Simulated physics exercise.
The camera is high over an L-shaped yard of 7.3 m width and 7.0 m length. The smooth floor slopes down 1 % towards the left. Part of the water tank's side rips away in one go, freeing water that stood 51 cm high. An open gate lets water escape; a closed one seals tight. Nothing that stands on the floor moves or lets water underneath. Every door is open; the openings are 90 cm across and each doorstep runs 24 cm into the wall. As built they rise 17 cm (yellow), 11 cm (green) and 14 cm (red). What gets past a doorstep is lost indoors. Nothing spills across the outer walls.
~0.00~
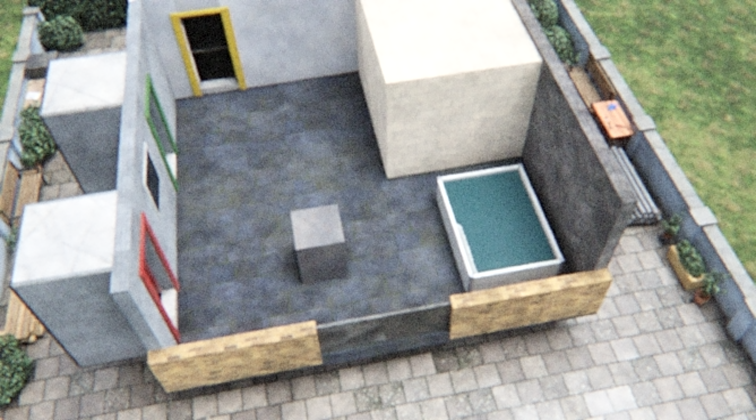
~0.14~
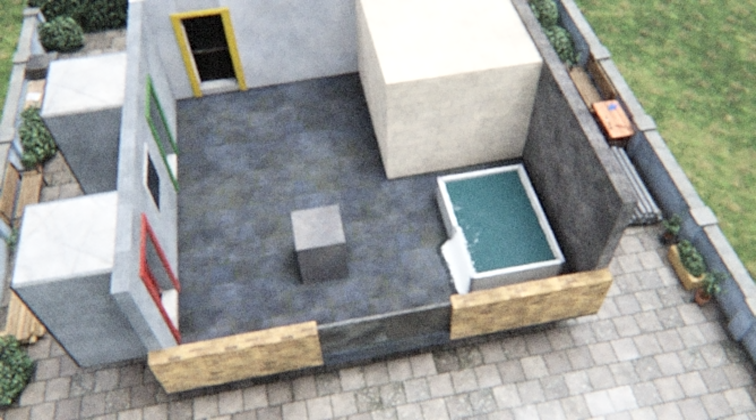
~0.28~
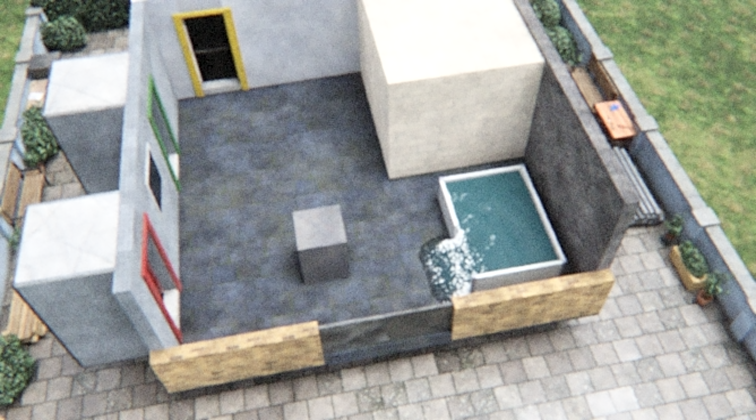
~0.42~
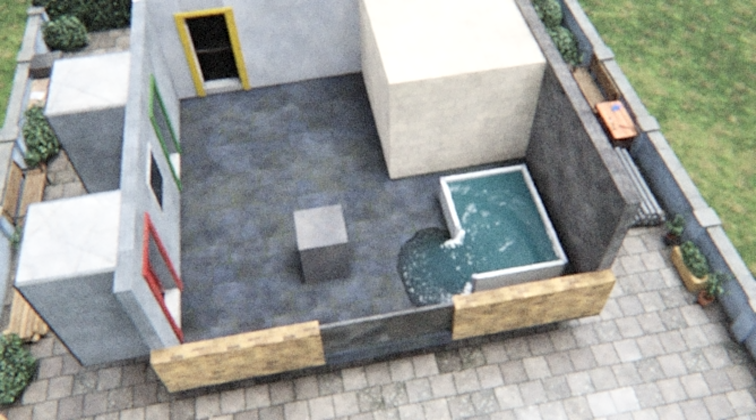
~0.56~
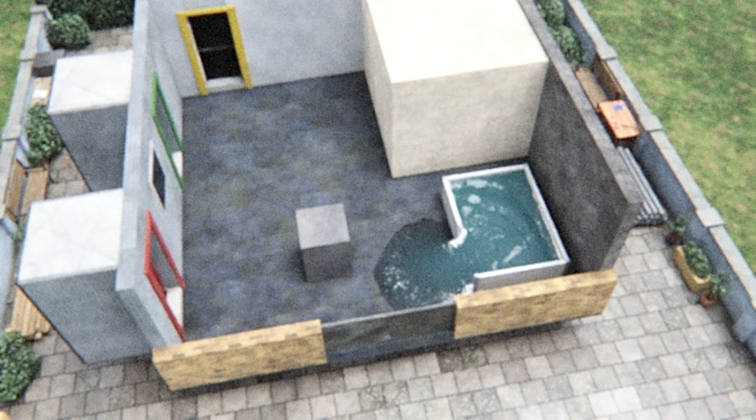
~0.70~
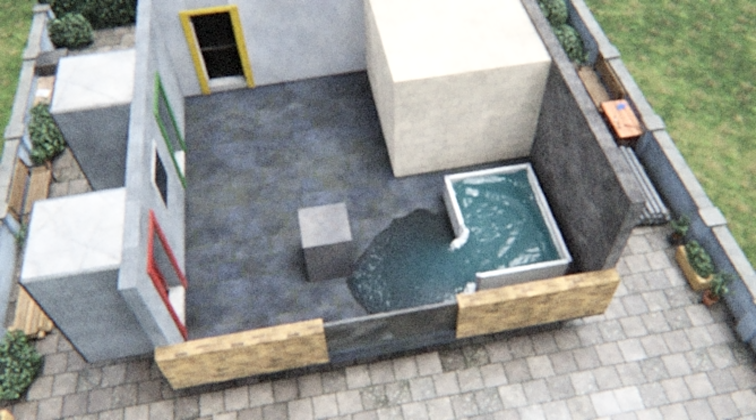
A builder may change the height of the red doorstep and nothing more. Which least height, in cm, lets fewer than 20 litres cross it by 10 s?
About 19 cm.
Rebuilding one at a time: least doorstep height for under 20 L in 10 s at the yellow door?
About 8.5 cm at yellow.
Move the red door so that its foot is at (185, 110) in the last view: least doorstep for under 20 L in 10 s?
About 9.0 cm.
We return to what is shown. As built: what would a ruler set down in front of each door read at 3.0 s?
In cm: Yellow 0, green 0, red 24.
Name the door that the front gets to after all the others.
Last comes the yellow one.
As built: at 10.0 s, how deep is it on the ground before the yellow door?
Roughly 9.5 cm deep.
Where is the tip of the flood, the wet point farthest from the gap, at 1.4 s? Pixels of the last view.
At about (245, 311).
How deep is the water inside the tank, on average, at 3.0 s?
Some 22 cm.
After 1.4 s water covers 20 % of the floor, deepest (26 cm) near (460, 282); it has not reached the red door.
After 3.0 s water covers 40 % of the floor, deepest (32 cm) near (196, 366); 24 cm at the red door, 14 litres in over its 14 cm doorstep.
After 10.0 s water covers 85 % of the floor, deepest (11 cm) near (185, 144); 9 cm at the red door, 69 litres in over its 14 cm doorstep.
At the red door as built, the water arrived by 2.0 s and peaked near 24 cm at 3.0 s.
Run again over the same 10 s with other heights there, 31 litres in over 17.5 cm, 13 litres over 20.5 cm. The limit of 20 litres is kept from about 19 cm up.
